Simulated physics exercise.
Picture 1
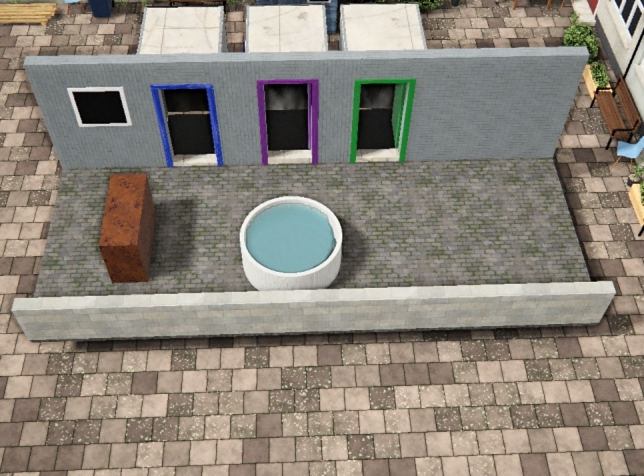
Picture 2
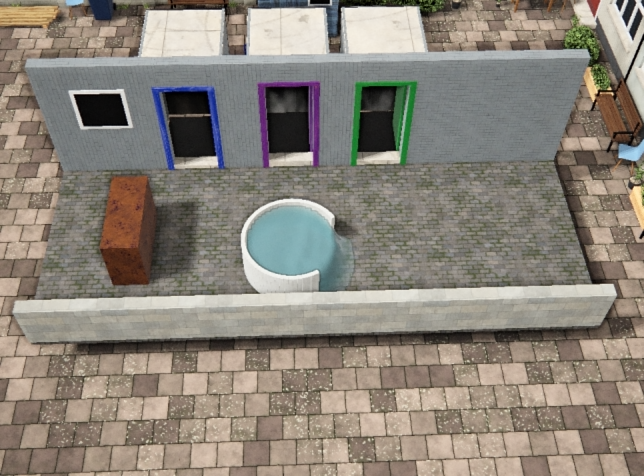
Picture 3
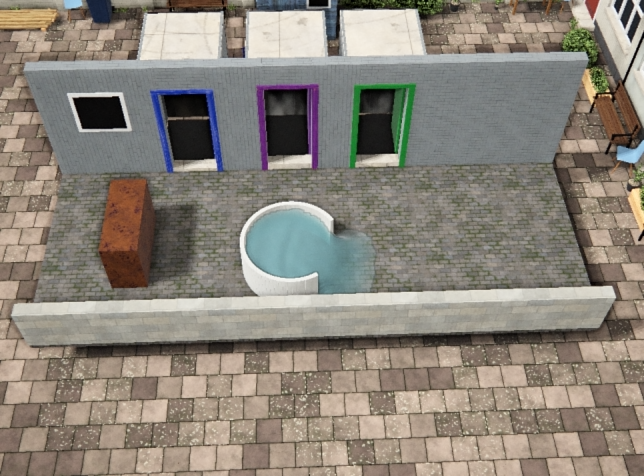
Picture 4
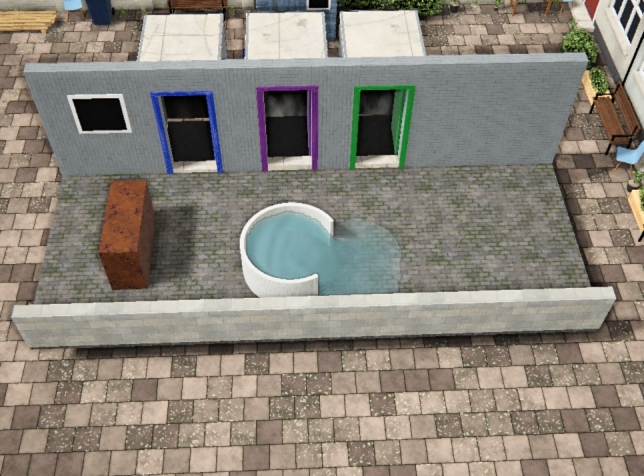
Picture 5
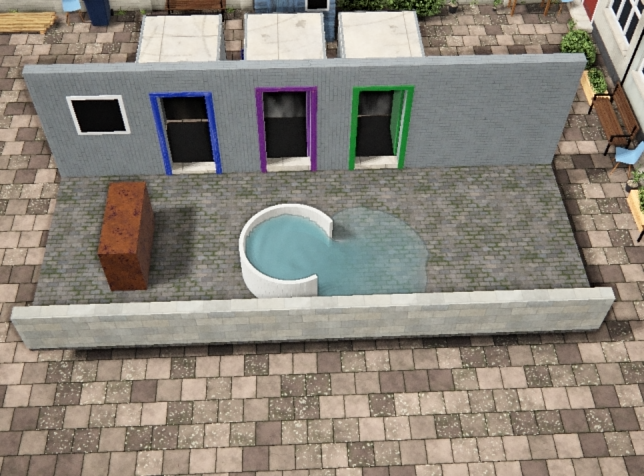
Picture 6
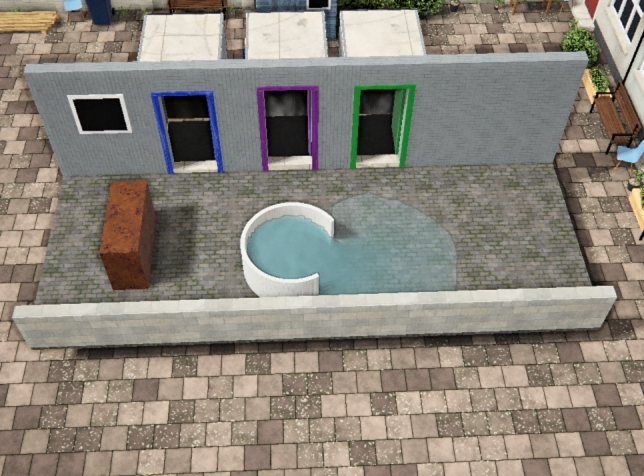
In a paved passage, a round white tank opens and water spreads rightward.
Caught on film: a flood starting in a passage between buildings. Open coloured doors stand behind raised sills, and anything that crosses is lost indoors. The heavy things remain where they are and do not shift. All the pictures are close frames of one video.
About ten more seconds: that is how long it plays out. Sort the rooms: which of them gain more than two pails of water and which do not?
The purple door gains no more; the green door gains no more; the blue door gains no more.
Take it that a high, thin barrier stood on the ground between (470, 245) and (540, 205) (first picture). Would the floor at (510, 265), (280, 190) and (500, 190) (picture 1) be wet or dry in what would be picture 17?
Lab note - point 1: Inundated; point 2: Parched; point 3: Inundated.
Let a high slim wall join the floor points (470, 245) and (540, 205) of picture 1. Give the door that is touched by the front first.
My answer is the door marked green.
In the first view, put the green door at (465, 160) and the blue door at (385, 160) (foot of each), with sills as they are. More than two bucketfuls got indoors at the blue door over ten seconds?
One by one: The blue door stays under.
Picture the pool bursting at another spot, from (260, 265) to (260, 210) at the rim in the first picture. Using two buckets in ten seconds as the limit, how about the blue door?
Blue lets more in.
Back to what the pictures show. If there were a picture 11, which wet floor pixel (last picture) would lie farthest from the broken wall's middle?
Near (582, 309).
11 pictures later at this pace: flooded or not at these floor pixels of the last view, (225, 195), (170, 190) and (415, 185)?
First spot not wet, second not wet, third inundated.
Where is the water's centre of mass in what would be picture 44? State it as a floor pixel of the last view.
It is around (401, 253).
A moment on, water covers 35 % of the floor; the purple door not reached, the green door wet at the sill, nothing in, the blue door not reached.
Next, water covers 45 % of the floor; the purple door not reached, the green door wet at the sill, nothing in, the blue door not reached.
Then, water covers 50 % of the floor; the purple door not reached, the green door wet at the sill, nothing in, the blue door not reached.
Later, water covers 45 % of the floor; the purple door not reached, the green door wet at the sill, nothing in, the blue door not reached.
In the end, water covers 40 % of the floor; the purple door not reached, the green door wet at the sill, nothing in, the blue door not reached.
